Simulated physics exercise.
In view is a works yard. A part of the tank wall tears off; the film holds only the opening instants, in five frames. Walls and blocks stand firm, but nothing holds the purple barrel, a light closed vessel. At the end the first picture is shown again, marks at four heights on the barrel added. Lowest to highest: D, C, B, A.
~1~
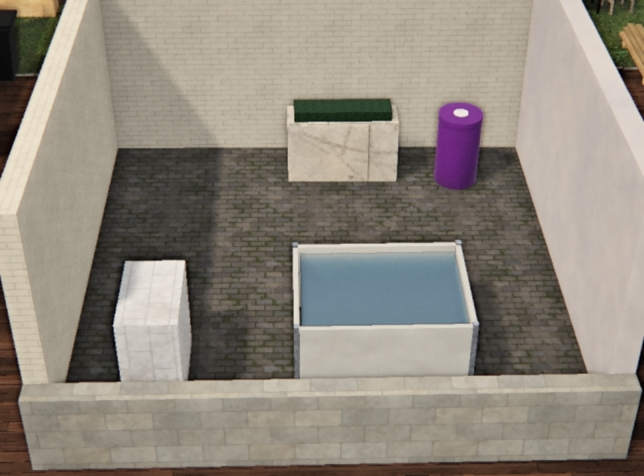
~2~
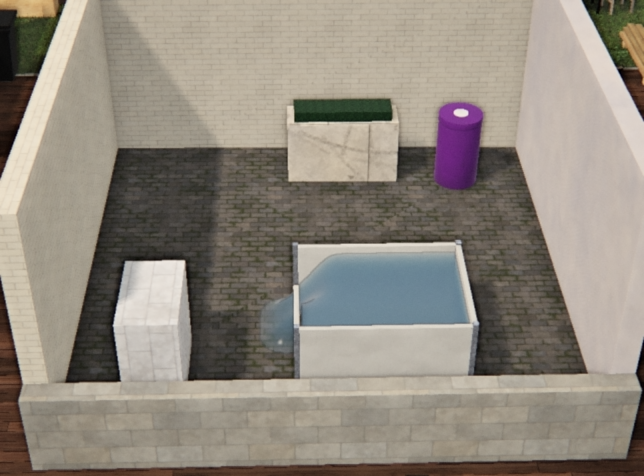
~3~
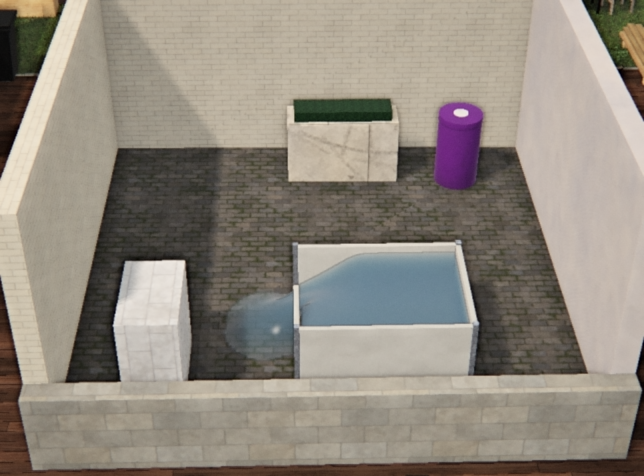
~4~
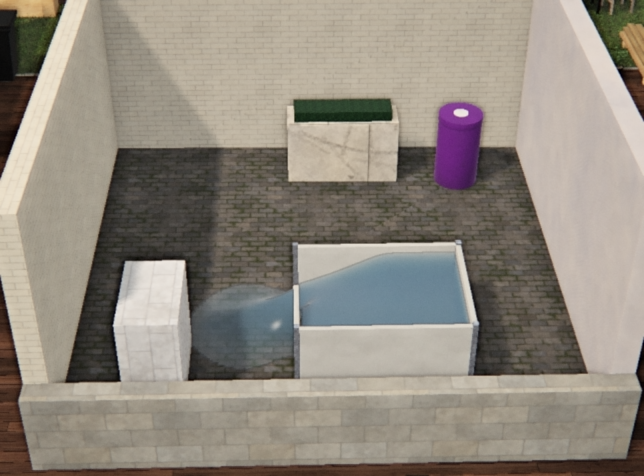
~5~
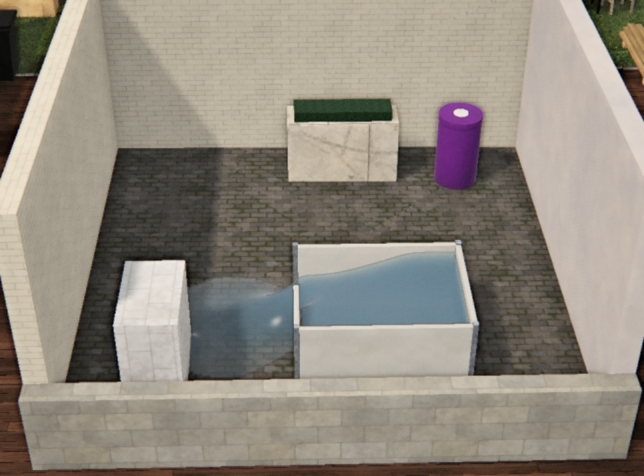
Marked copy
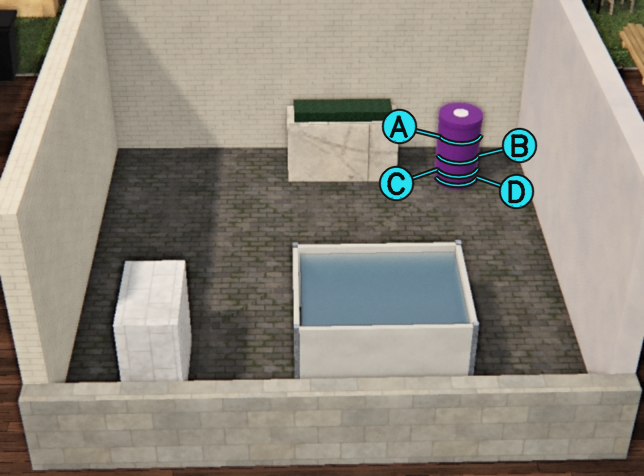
A walled works yard with dark paving is seen from above the low front wall, and the camera stays still. A white-sided tank full of blue water stands right of centre at the front, with a pale block to its left and, at the back, a marbled box topped with green beside a purple barrel. Water pours from the tank's left side and spreads leftward over the paving to the pale block, while the level inside dips on that side.
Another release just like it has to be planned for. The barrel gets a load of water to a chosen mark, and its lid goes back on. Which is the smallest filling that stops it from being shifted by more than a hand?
Take D.
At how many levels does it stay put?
All of the four.
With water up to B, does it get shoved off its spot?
No, that is safe.
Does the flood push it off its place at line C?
No.
In cyan, A at (462, 143); B at (460, 163); C at (459, 177); D at (458, 185); from the bottom up D, C, B, A.
If A is chosen, it does not move.
If B is chosen, it does not move.
If C is chosen, it does not move.
If D is chosen, it does not move.
